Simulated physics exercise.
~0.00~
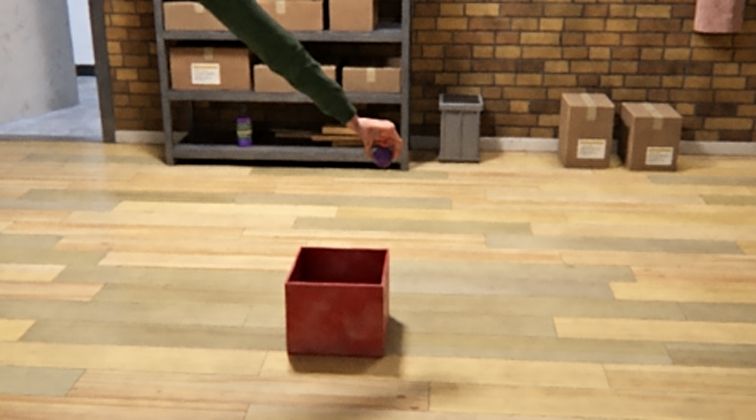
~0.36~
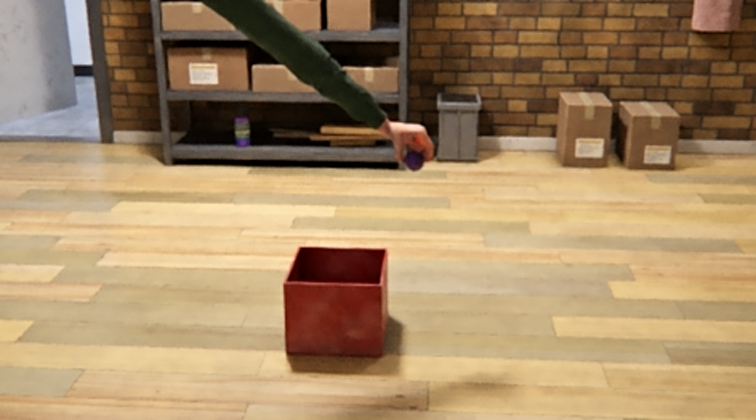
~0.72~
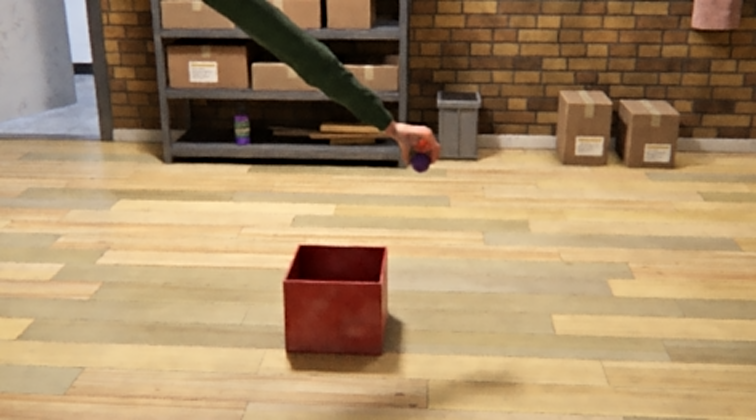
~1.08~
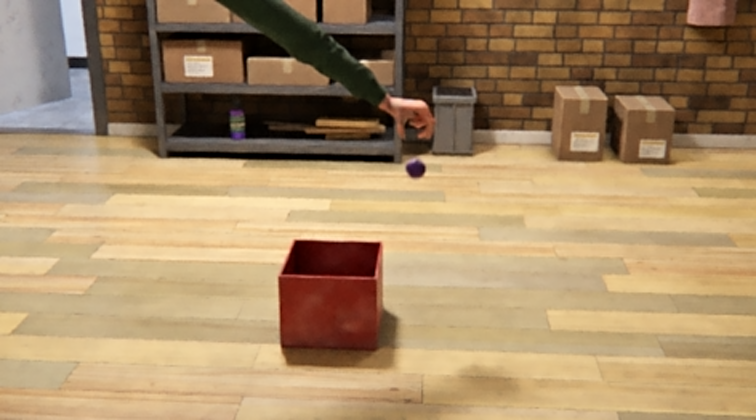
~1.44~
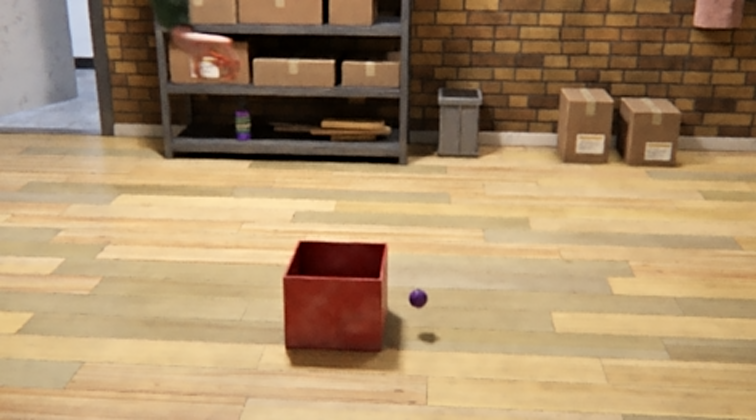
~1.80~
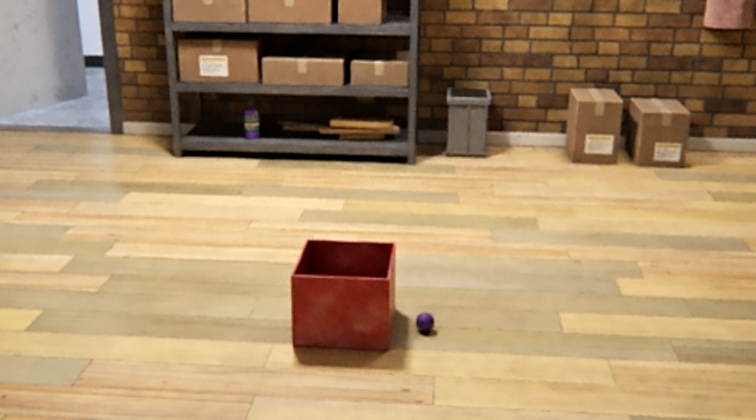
At the start, an arm in a dark green sleeve reaches in from the upper left, holding a small purple onion above a wooden floor where an open red box-shaped basket sits. Shelves with cardboard boxes and a grey bin stand by the brick wall behind. The hand moves a little to the right, past the basket's right side, and pauses. Then the fingers open, the onion drops, and the arm draws back to the upper left. The onion falls beside the basket, missing it, and ends up on the floor just to its right.
